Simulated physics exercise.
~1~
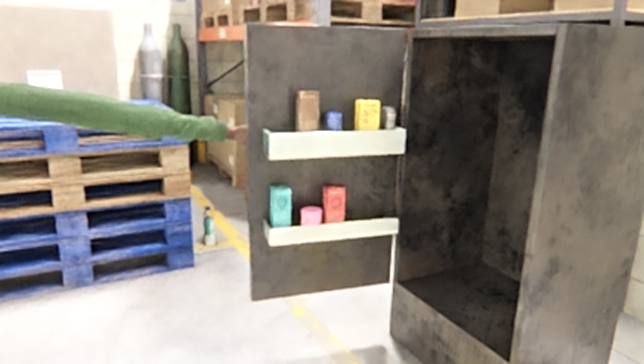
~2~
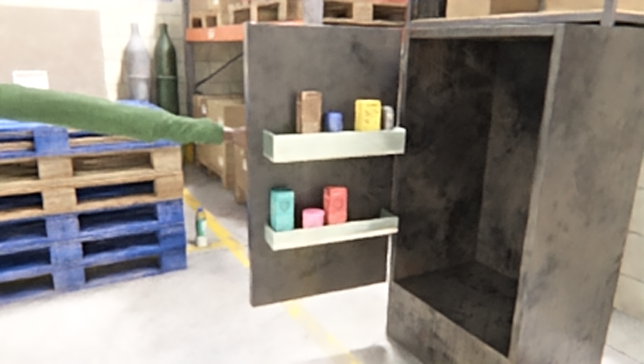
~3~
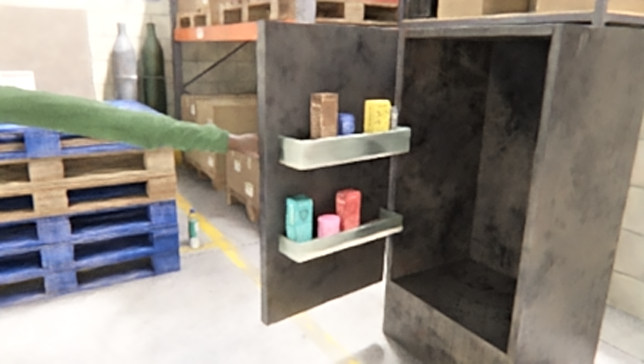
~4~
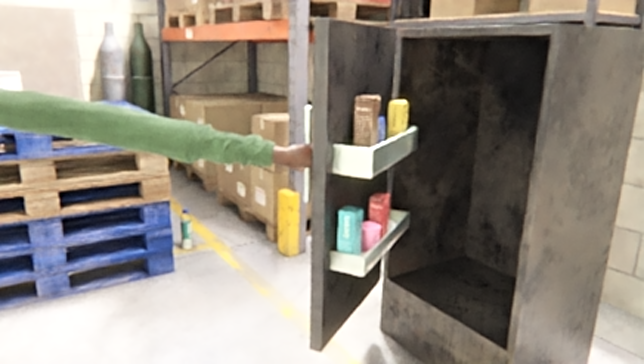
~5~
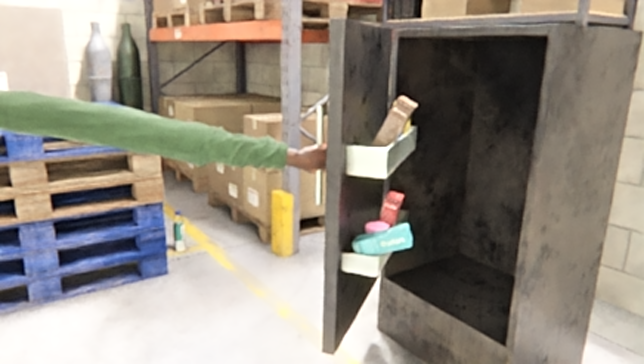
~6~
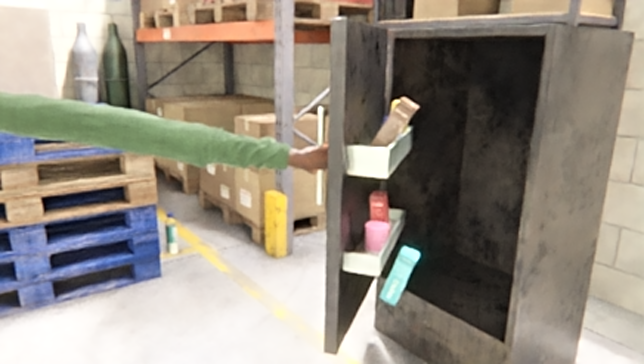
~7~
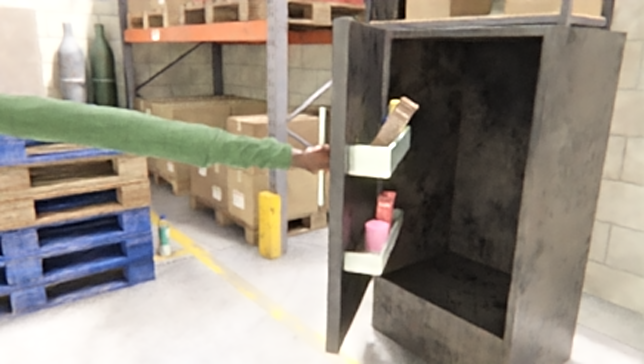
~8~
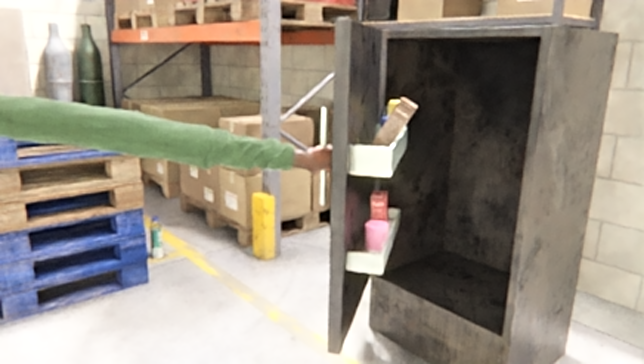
A locker door swings partly shut and stops, and a turquoise carton tumbles out.
